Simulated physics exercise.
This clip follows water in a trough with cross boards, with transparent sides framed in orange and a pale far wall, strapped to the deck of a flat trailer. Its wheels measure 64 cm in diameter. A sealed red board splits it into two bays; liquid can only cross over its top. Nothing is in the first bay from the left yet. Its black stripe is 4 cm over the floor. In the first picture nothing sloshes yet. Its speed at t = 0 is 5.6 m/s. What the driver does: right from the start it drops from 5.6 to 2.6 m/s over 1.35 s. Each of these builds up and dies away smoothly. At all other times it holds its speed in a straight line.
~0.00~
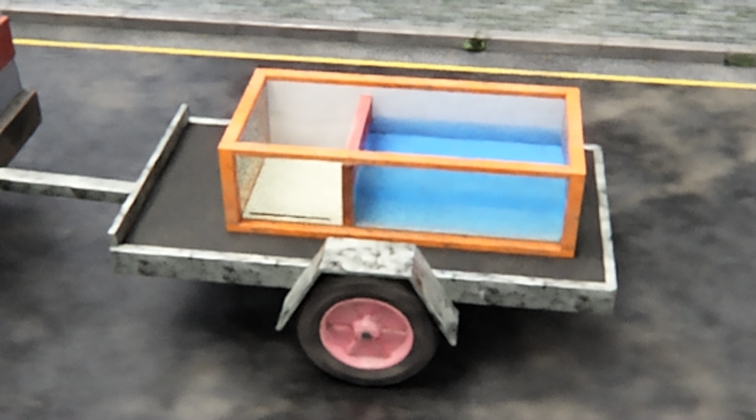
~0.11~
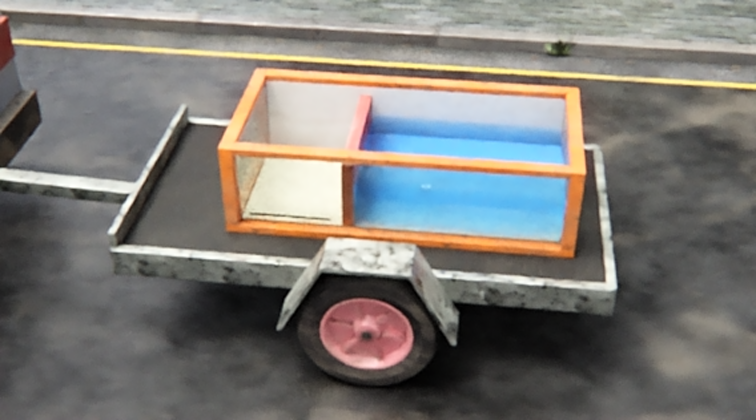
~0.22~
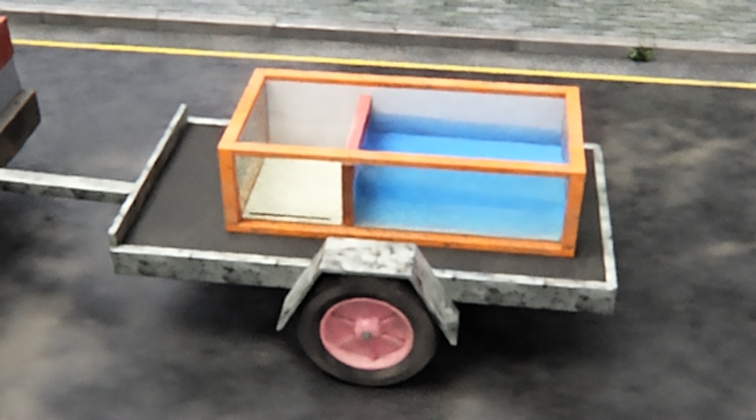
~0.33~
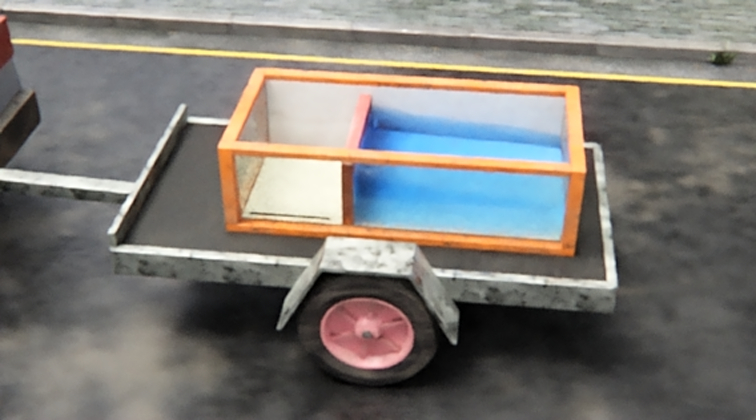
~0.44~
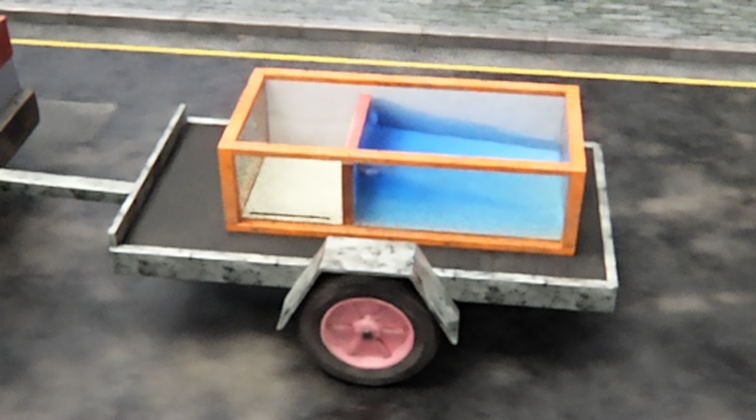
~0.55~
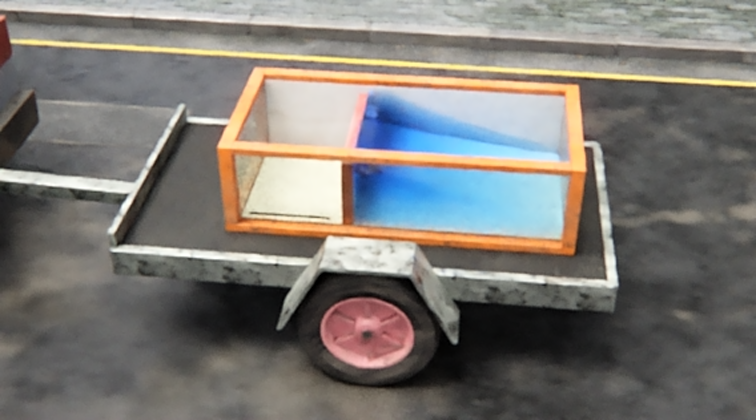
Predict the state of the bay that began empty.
It ends over the black line.
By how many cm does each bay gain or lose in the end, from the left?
In cm: 7 up, 4 down.
By 0.95 s the bays hold 4, 21 cm, left to right.
By 1.35 s the bays hold 7, 21 cm, left to right.
By 1.85 s the bays hold 7, 21 cm, left to right.
By 4.34 s the bays hold 7, 20 cm, left to right.
